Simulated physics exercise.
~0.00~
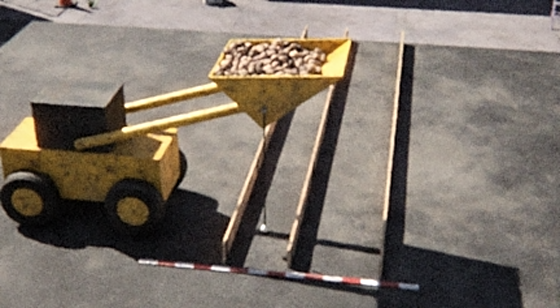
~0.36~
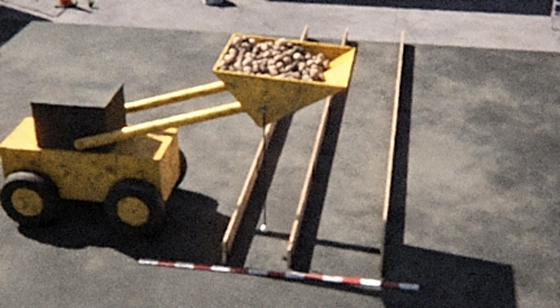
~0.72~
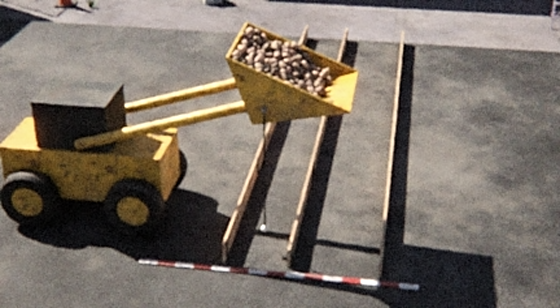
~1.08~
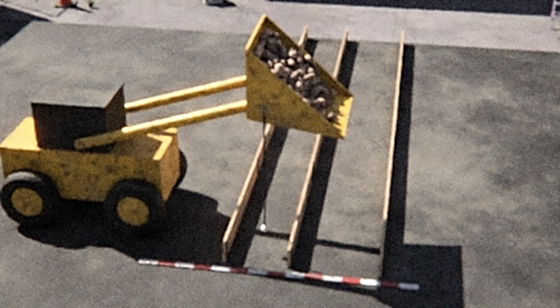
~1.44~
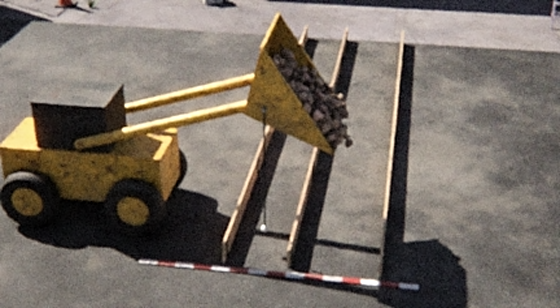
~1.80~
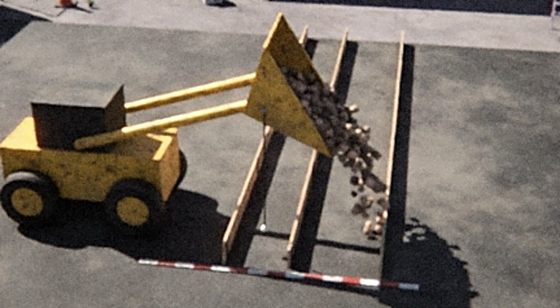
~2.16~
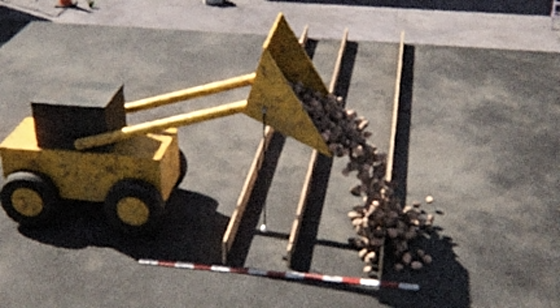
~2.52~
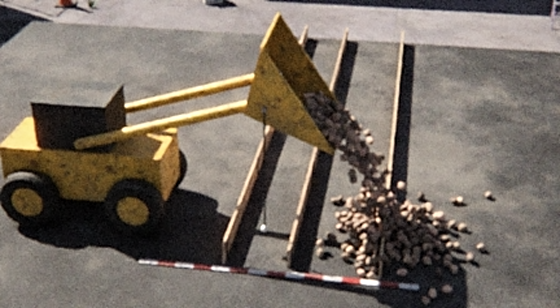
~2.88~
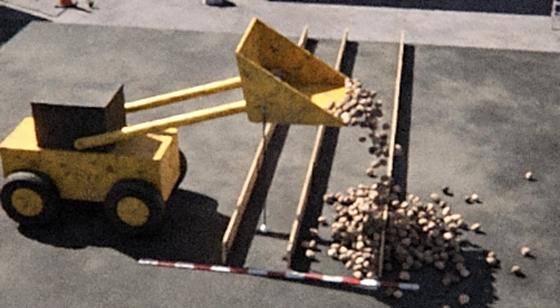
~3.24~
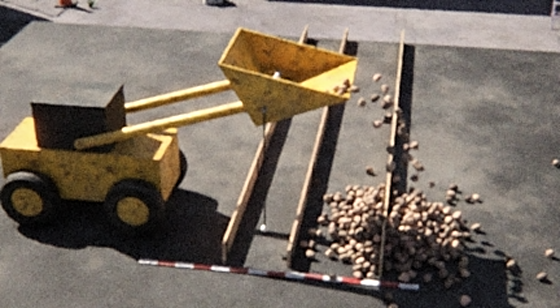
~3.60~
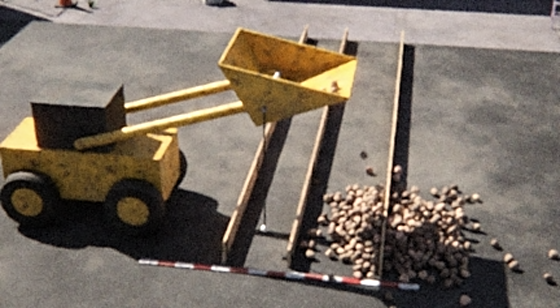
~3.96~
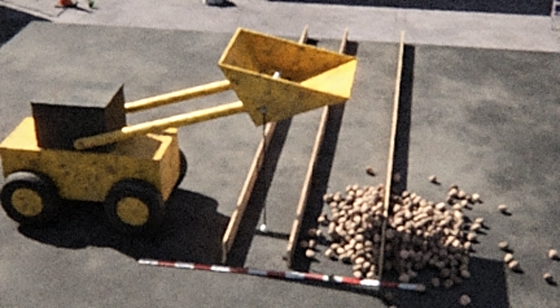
A yellow loader tips its bucket, spills stones around the right-hand plank, then levels back and stops.
